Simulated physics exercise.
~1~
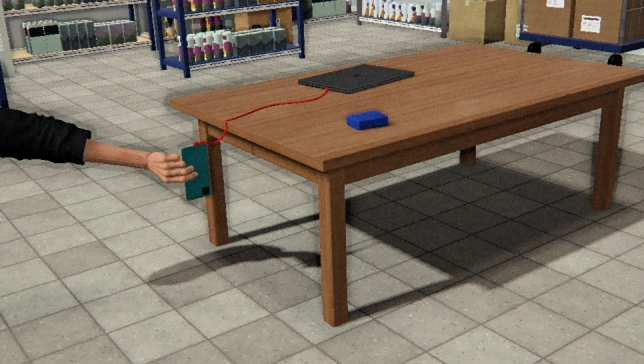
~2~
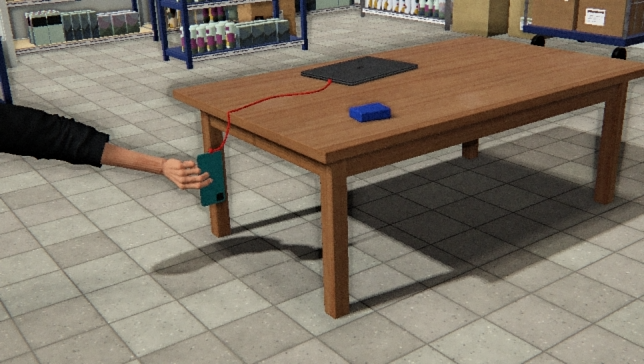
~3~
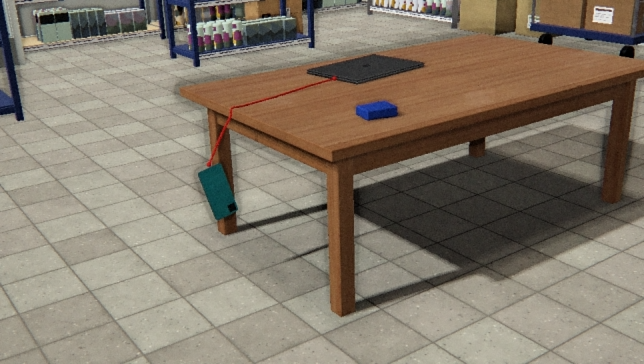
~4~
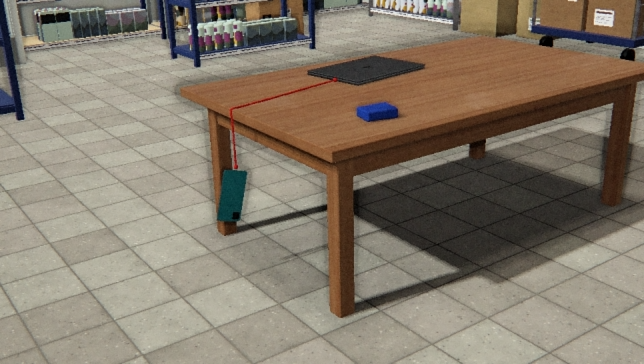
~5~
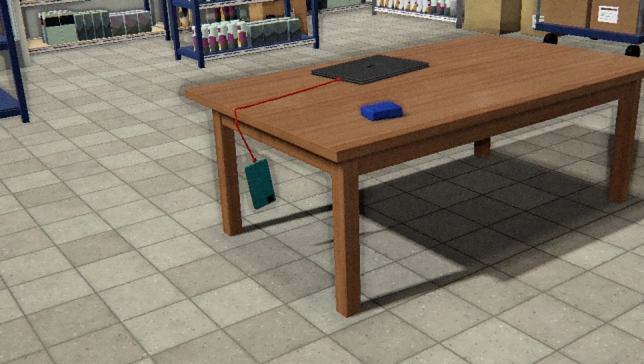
Hand releasing a turquoise phone beside a wooden table, leaving it swinging from a red string beneath the laptop and blue sponge.
